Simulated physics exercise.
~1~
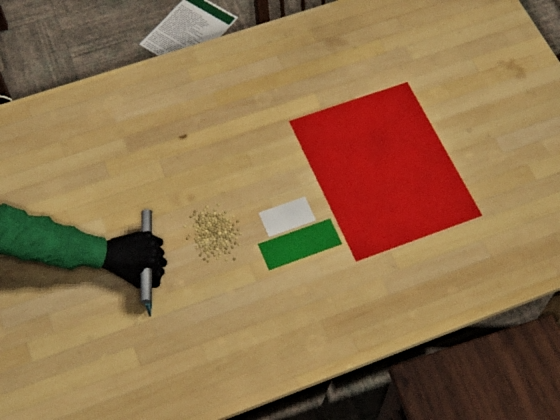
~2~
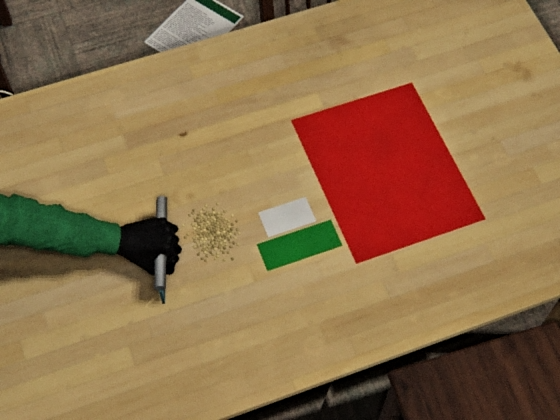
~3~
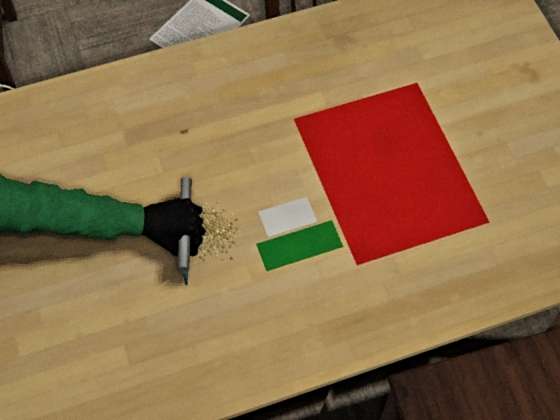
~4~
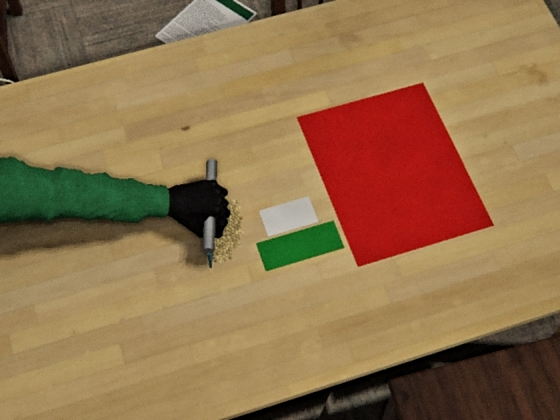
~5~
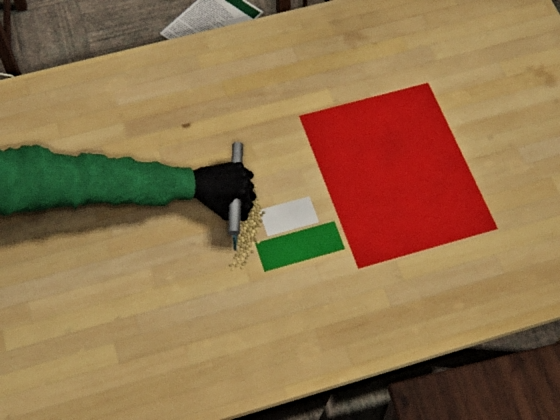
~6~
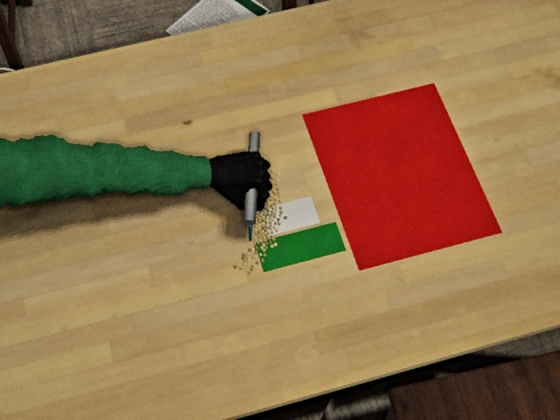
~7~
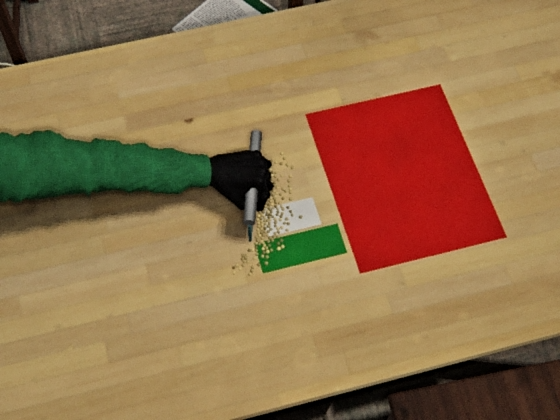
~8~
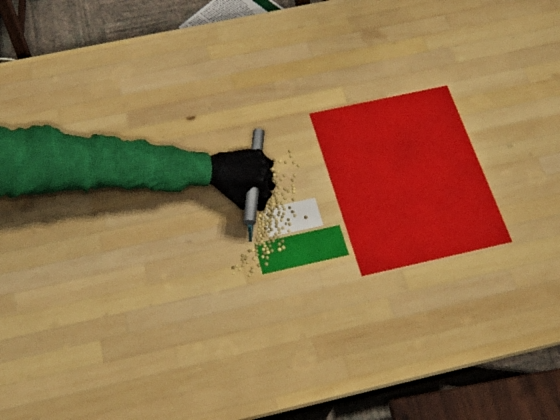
In this clip, a black-gloved hand in a green sleeve slides a grey bar rightward across a wooden table, pushing small pale pieces toward white, green and red mats, then stops with some scattered over the white and green mats, most off the mats, and none on the red.
